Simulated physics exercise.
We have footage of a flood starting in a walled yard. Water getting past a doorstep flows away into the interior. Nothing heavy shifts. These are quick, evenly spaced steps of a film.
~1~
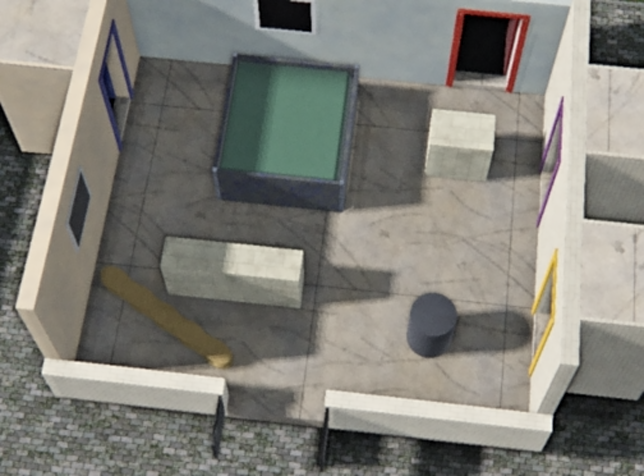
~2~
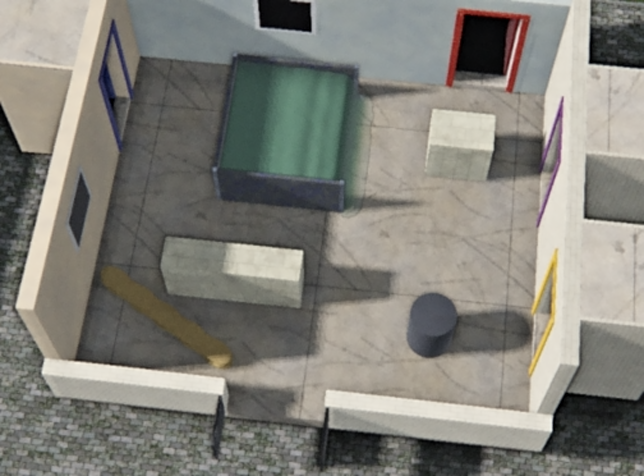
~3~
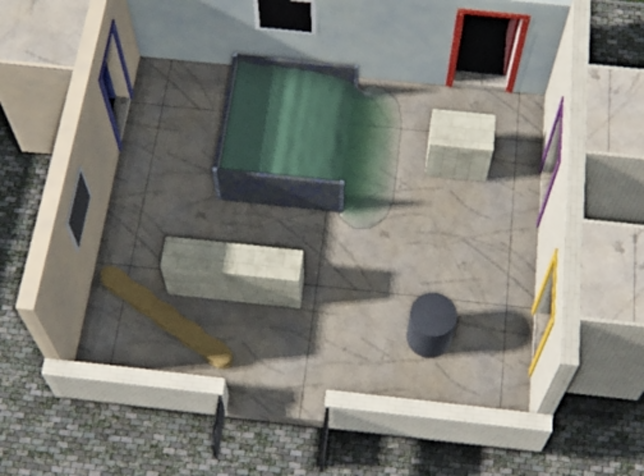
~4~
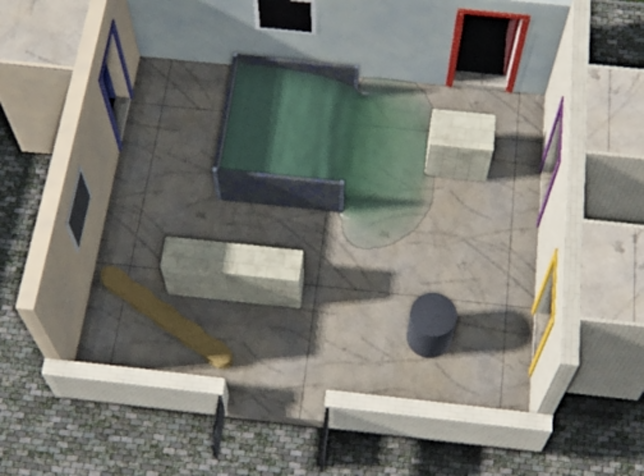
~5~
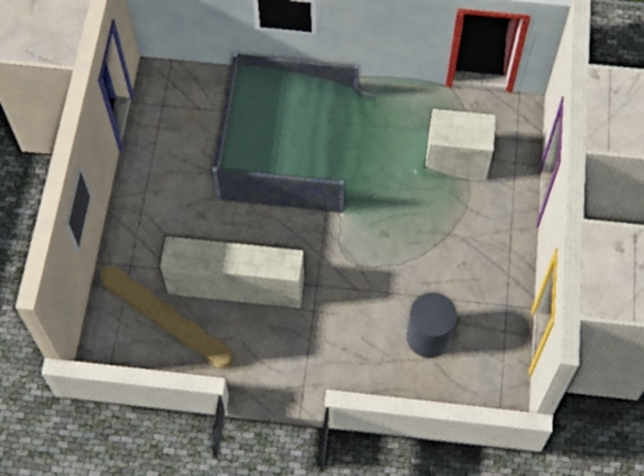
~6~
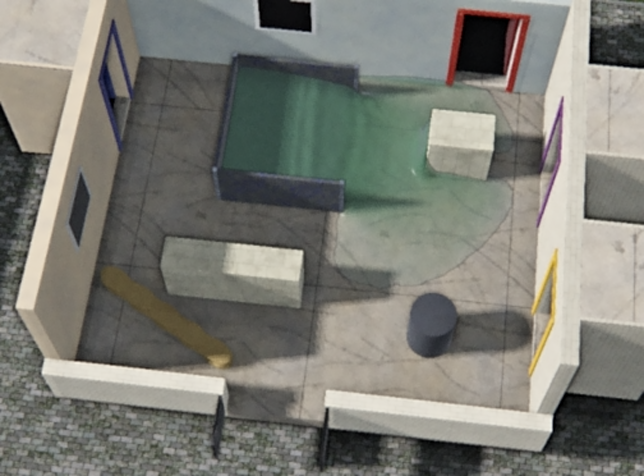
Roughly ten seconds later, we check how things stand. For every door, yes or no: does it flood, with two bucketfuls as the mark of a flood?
Yellow door: Yes, blue door: No, purple door: Yes, red door: Yes.
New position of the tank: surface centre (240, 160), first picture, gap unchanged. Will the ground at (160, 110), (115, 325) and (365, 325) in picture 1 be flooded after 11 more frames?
In turn: Dry, not flooded, wet.
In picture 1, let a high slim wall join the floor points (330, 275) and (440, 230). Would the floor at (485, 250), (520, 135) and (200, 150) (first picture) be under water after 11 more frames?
Results in order: Swamped / swamped / bone-dry.
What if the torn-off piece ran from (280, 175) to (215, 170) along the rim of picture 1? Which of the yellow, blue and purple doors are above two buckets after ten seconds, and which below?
Going door by door: The yellow door one stays safe, the blue door one gets too much, and the purple door one gets too much.
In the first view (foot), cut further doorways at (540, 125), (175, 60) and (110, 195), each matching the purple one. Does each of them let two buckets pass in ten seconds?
In order: Exceeds it, falls short, falls short.
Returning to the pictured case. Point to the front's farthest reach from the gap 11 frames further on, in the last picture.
Near (519, 427).
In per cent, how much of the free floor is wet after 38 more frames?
About 80 per cent.
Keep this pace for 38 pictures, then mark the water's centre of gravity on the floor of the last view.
Point: (357, 259).
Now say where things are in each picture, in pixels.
Still water in the open tank at (287, 120), in the first frame.
Water pours out at (347, 145) and has run to (344, 215), in the second frame.
Water pours out at (347, 145) and has run to (366, 223), in the third frame.
The front is at (390, 239), out from the gap at (347, 146), in the fourth frame.
Water pours out at (347, 147) and has run to (447, 228), in the fifth frame.
Water pours out at (347, 147) and has run to (505, 208), in the sixth frame.
A moment on, water covers 35 % of the floor; the yellow door not reached, the blue door not reached, the purple door over two buckets in, the red door under two buckets in.
Next, water covers 40 % of the floor; the yellow door under two buckets in, the blue door not reached, the purple door far over two buckets in, the red door over two buckets in.
Then, water covers 55 % of the floor; the yellow door over two buckets in, the blue door not reached, the purple door far over two buckets in, the red door far over two buckets in.
Later, water covers 80 % of the floor; the yellow door over two buckets in, the blue door wet at the sill, nothing in, the purple door far over two buckets in, the red door far over two buckets in.
In the end, water covers 95 % of the floor; the yellow door far over two buckets in, the blue door wet at the sill, nothing in, the purple door far over two buckets in, the red door far over two buckets in.
